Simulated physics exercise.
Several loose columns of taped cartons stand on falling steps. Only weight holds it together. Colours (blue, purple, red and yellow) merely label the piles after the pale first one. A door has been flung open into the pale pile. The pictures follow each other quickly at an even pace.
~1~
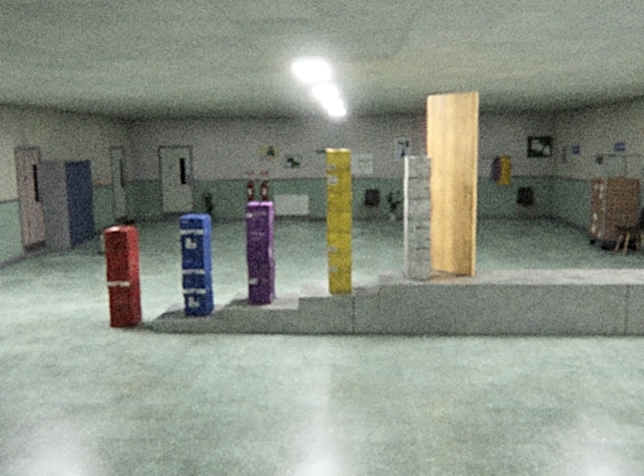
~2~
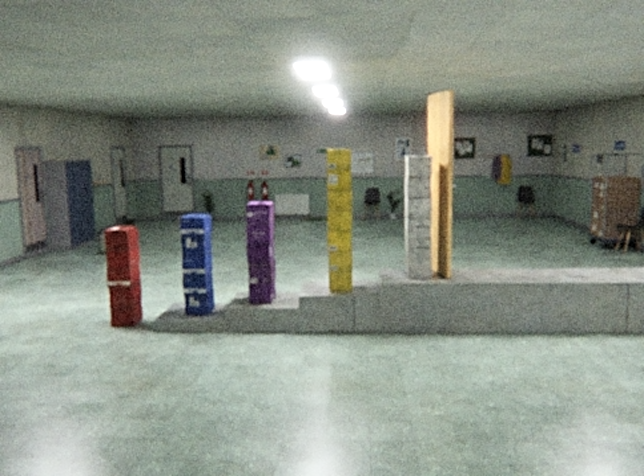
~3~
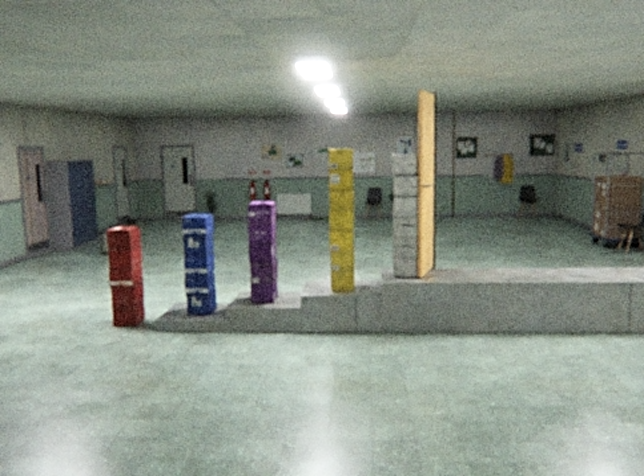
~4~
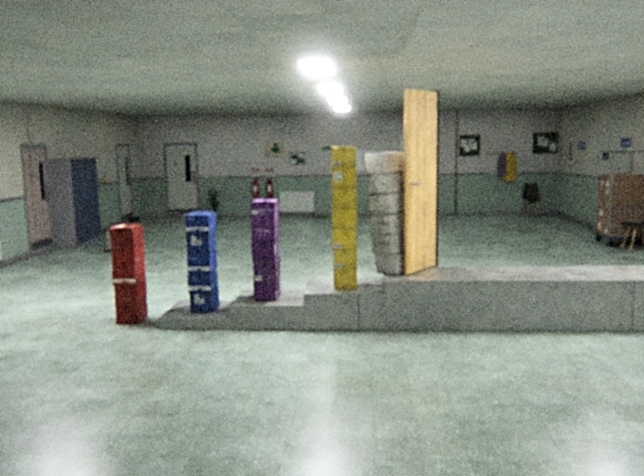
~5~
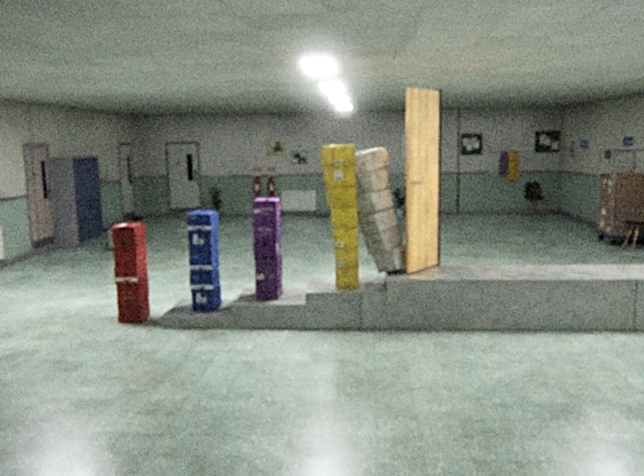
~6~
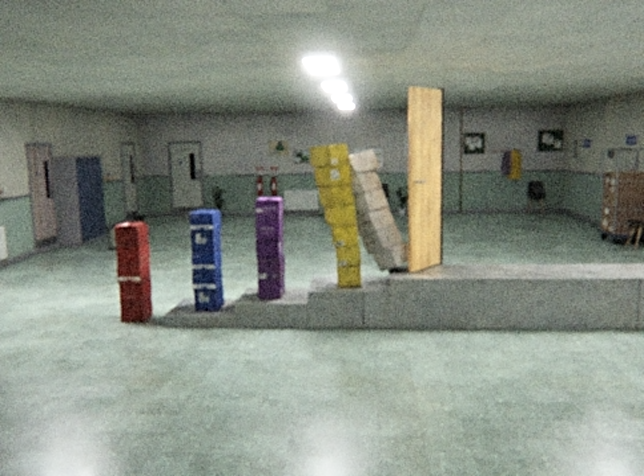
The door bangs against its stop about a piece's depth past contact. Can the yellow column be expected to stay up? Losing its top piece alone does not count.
That pile comes down.
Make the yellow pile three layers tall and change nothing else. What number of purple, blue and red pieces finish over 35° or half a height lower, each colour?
Pile by pile, purple 0, blue 0, red 0.
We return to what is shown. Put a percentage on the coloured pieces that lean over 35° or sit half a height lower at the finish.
About 90 per cent.
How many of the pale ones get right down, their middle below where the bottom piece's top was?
The count is 6.
Soon after the last picture, 6 of the pale pile down; none of the 7 yellow cartons down (0 of 22 in all colours); top yellow carton leaning clearly, a little lower.
A little later, 6 of the pale pile down; 7 of the 7 yellow cartons down (7 of 22 in all colours); top yellow carton leaning steeply, about its own height lower; top purple carton leaning clearly.
Later still, 6 of the pale pile down; 7 of the 7 yellow cartons down (11 of 22 in all colours); top yellow carton on its side; top purple carton leaning well over, some two heights lower.
After that, 6 of the pale pile down; 7 of the 7 yellow cartons down (20 of 22 in all colours); top yellow carton on its side; top purple carton on its side.
At rest, 6 of the pale pile down; 7 of the 7 yellow cartons down (20 of 22 in all colours); top yellow carton on its side; top red carton upside down.
